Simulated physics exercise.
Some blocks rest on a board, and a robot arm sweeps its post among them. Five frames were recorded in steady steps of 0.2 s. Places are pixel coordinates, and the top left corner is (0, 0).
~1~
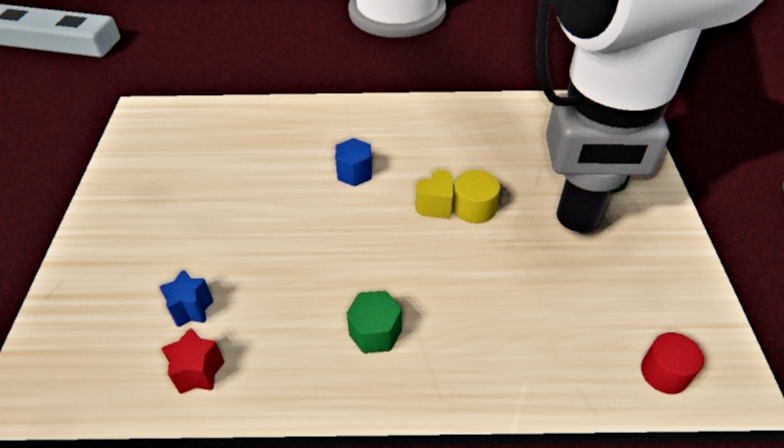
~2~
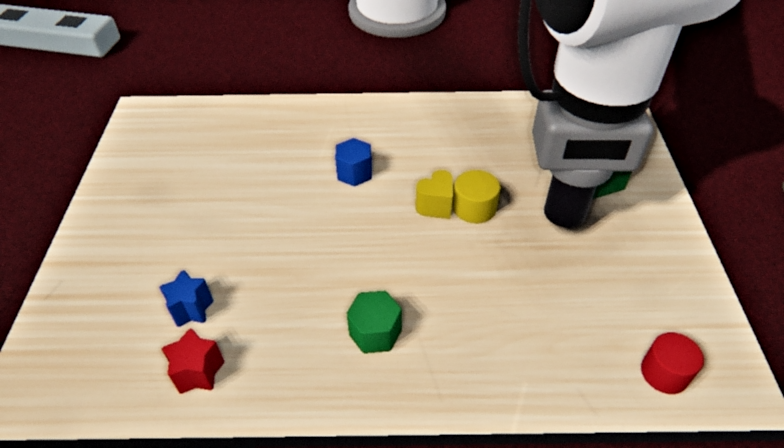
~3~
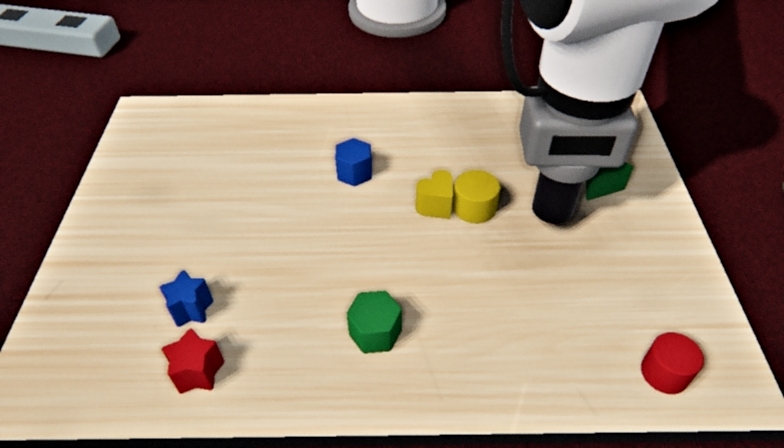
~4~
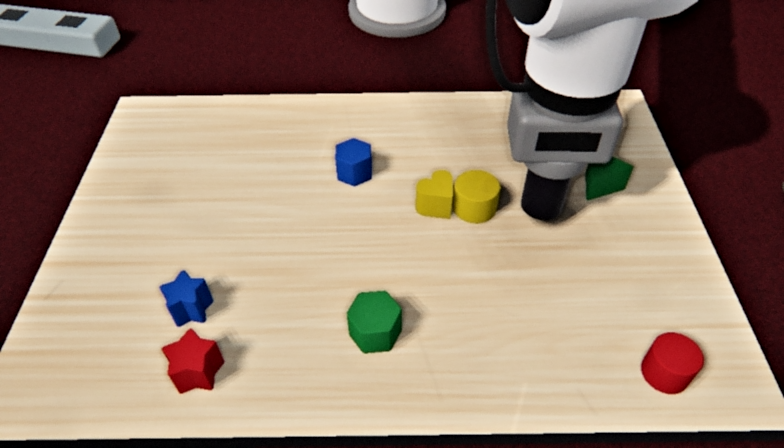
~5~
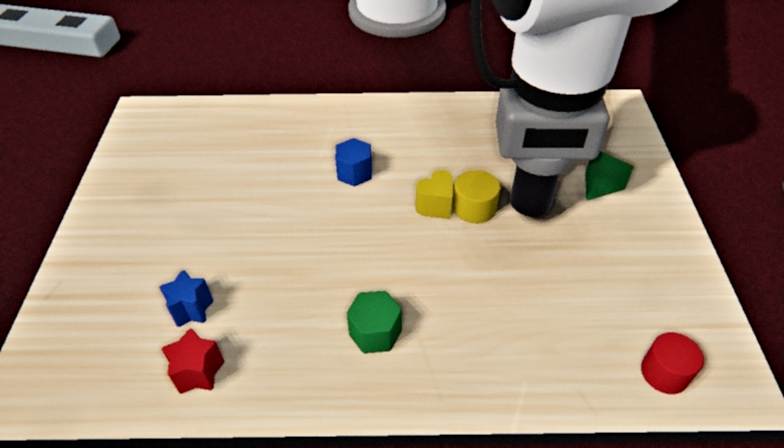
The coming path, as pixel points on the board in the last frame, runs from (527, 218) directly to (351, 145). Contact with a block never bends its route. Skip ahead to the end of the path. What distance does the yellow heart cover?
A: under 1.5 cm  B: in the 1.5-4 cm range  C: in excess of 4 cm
C - in excess of 4 cm.
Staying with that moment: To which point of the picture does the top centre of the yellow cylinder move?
My prediction: (373, 165).
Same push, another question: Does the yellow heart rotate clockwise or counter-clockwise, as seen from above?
From above, counter-clockwise.
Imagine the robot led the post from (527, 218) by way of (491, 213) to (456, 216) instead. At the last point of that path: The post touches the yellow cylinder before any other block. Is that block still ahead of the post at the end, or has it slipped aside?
Looking at the end of the path, the yellow cylinder is still being driven ahead.
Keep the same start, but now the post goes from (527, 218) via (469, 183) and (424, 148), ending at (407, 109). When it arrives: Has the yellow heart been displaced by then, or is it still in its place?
It will be nudged away from its spot.
What follows on the original path. One third of the way, post at (464, 176); yellow heart at (391, 186), turned 40° anticlockwise; yellow cylinder at (423, 171).
Two thirds of the way, post at (404, 152); blue hexagon at (343, 149), turned 30° clockwise; yellow heart at (375, 193), turned 70° anticlockwise; yellow cylinder at (375, 165).
At the end, post at (350, 130); blue hexagon at (340, 149), turned 30° clockwise; yellow heart at (375, 193), turned 70° anticlockwise; yellow cylinder at (373, 165); green three-sided block in place.
